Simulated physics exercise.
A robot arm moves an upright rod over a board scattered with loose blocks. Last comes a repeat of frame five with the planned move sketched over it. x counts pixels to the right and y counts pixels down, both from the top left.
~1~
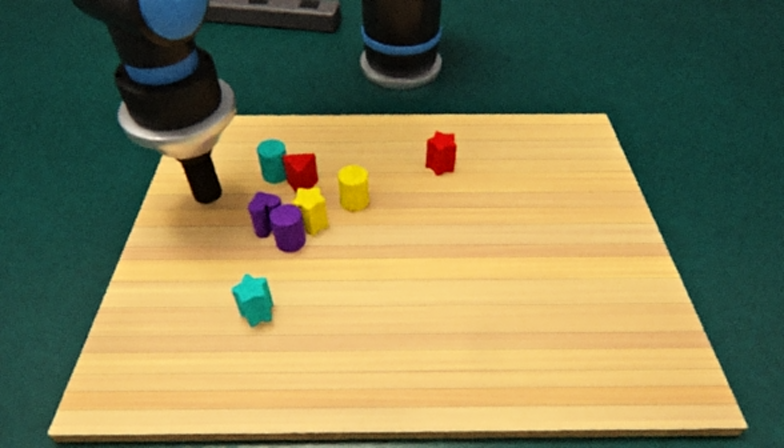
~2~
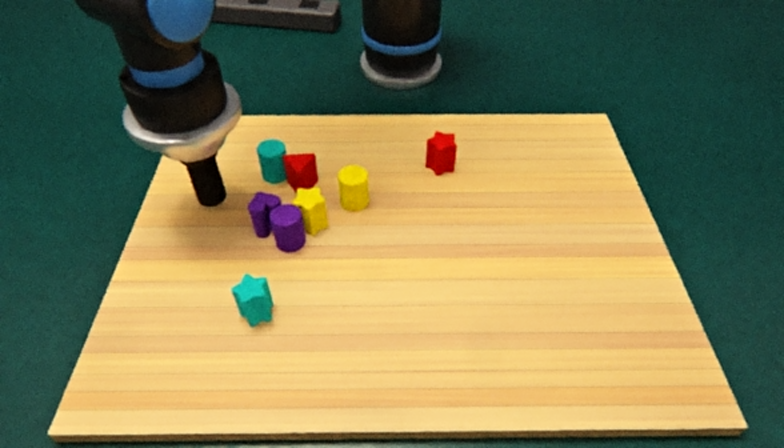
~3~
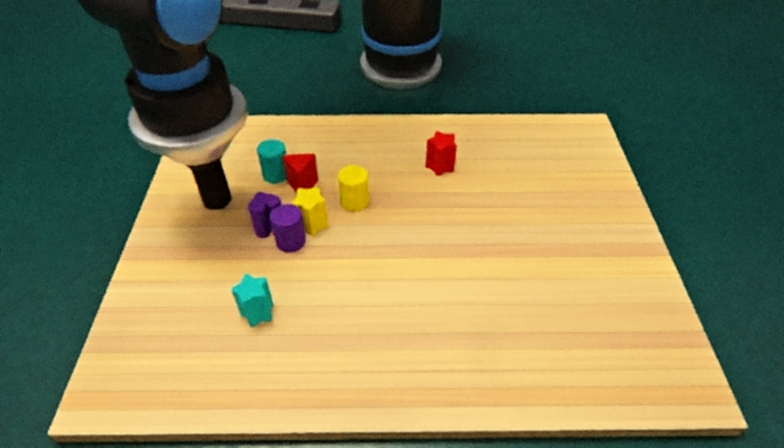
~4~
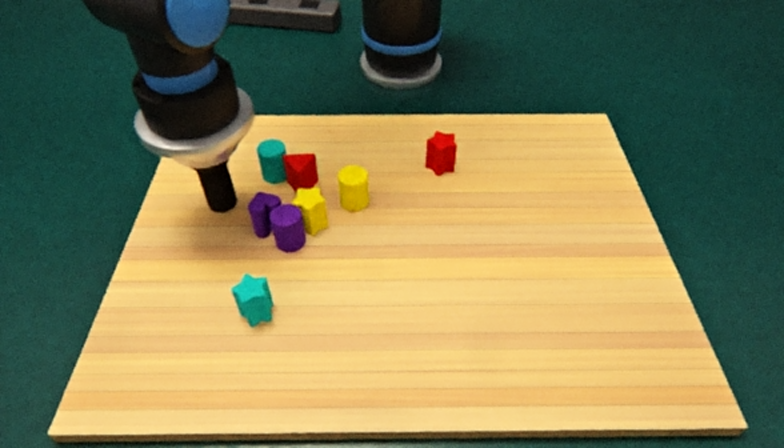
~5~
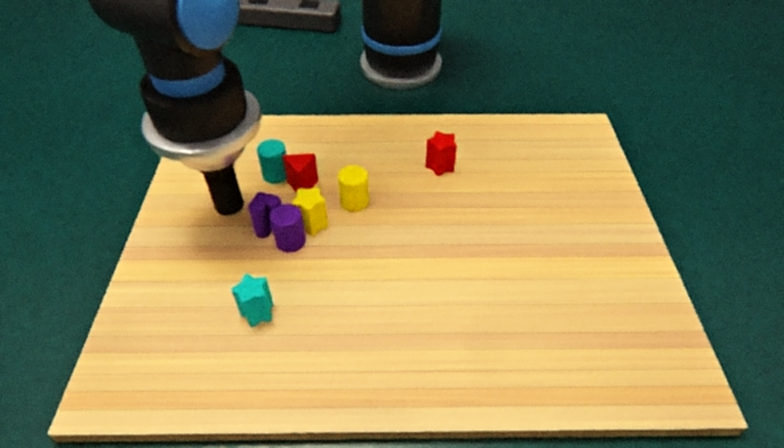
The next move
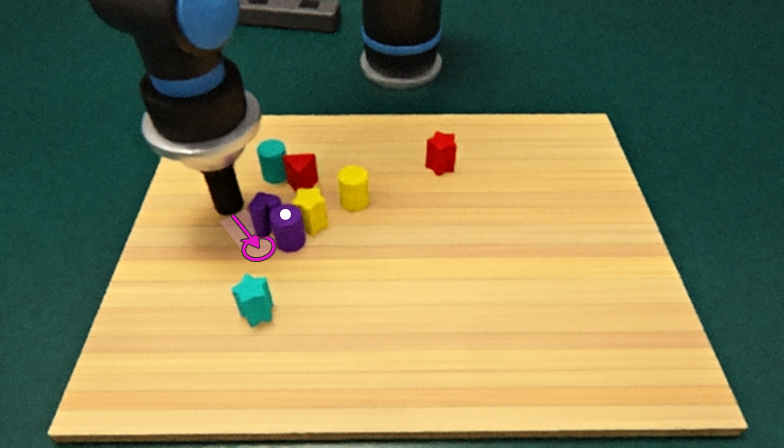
A robot arm slides its black rod slightly right across the board, touching none of the blocks.
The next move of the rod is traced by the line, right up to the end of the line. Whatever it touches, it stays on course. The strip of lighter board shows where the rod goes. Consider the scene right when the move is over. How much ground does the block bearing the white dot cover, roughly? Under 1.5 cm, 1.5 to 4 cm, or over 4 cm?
Below 1.5 cm.
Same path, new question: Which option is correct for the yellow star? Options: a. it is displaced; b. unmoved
b (unmoved)
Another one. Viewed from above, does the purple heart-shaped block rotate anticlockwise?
Short answer: Yes.
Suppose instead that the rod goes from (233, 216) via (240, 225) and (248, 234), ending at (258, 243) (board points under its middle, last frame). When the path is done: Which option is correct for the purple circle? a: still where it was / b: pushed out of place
b
The drawn path runs from (233, 216) directly to (259, 248); the dot is on the purple circle.
On the path given first. Halfway along, rod at (243, 222); purple heart-shaped block at (266, 202), turned 15° anticlockwise.
At the end, rod at (256, 238); purple heart-shaped block at (273, 205), turned 50° anticlockwise; purple circle at (296, 216); yellow star not moved.
